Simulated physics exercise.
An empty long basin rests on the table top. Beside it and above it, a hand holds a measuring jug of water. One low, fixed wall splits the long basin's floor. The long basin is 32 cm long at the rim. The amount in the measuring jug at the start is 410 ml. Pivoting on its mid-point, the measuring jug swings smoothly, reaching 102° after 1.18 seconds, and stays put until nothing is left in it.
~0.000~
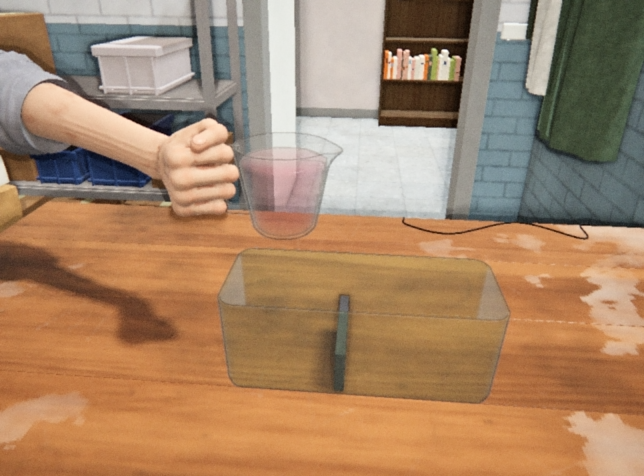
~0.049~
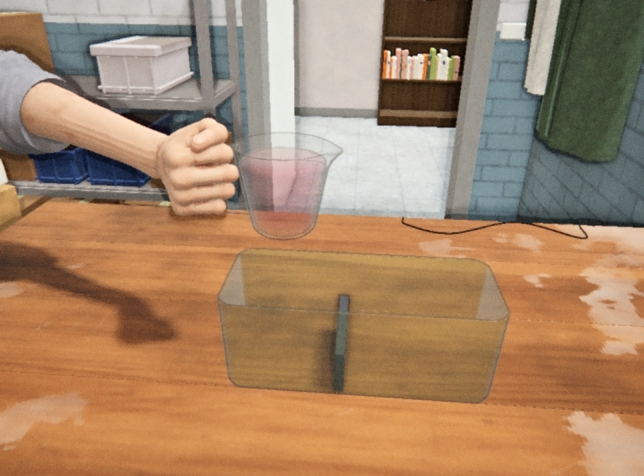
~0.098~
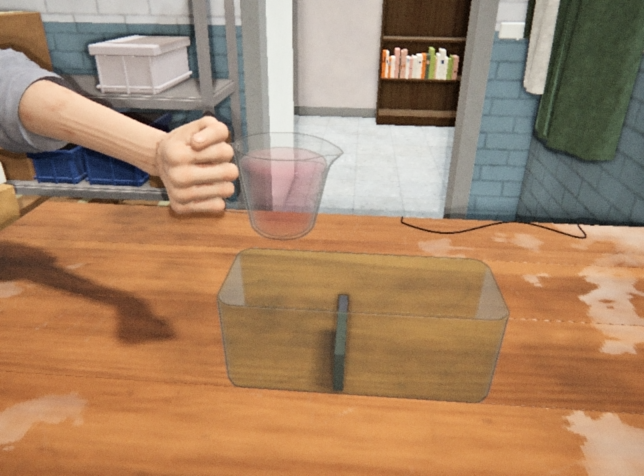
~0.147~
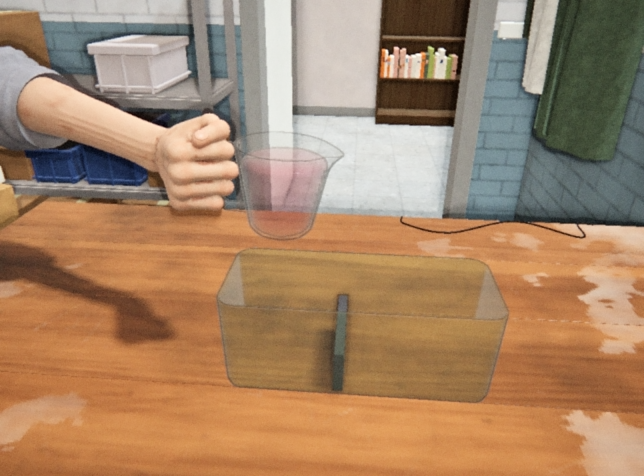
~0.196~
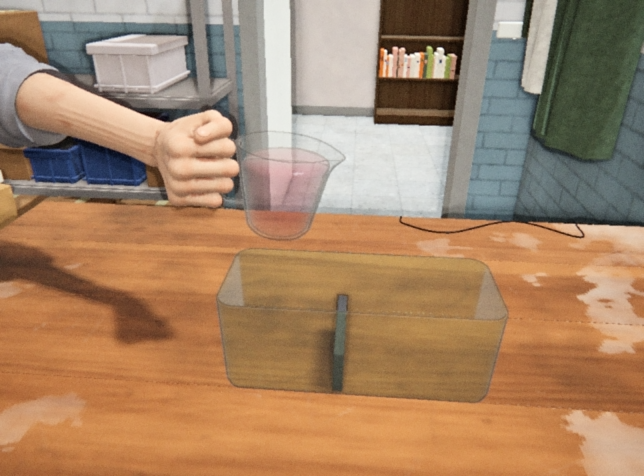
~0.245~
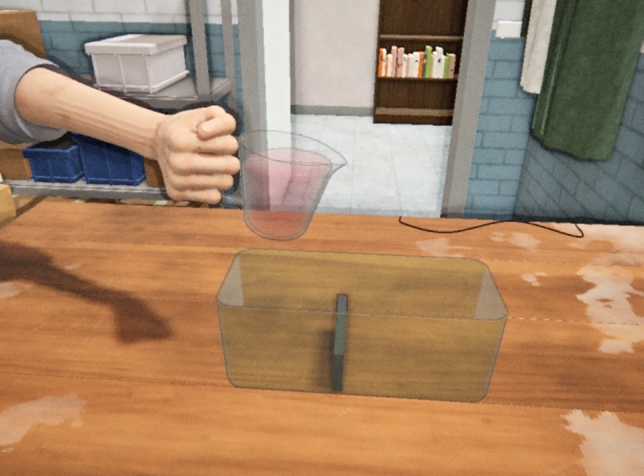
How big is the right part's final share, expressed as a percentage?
Some 97 per cent.
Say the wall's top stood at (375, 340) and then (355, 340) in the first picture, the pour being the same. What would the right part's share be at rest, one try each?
70 then 90 %.
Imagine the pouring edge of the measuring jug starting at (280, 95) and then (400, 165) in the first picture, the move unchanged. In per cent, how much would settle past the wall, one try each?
45 then 100 %.
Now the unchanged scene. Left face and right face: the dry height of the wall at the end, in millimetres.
About 56 mm left, about 38 mm right.
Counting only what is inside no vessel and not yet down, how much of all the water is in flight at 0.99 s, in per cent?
About 14 per cent.
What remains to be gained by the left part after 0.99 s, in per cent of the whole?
Roughly 2 percent.
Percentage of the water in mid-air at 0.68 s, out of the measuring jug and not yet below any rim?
Some 18 % is the figure.
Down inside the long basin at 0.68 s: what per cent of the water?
Near 10 in a hundred.
Then, 0.68 s in, the tilt is 63° and 71 per cent is still to pour, 0 is left of the wall and 10 right of it.
Then, 0.99 s in, the tilt is 96° and 15 per cent is still to pour, 1 is left of the wall and 71 right of it.
Then, 1.32 s in, the tilt is 102° and 0 per cent is still to pour, 2 is left of the wall and 97 right of it.
Then, 1.68 s in, the tilt is 102° and 0 per cent is still to pour, 2 is left of the wall and 97 right of it.
Finally, 2 per cent lies left of the wall, 97 right of it and 0 outside.
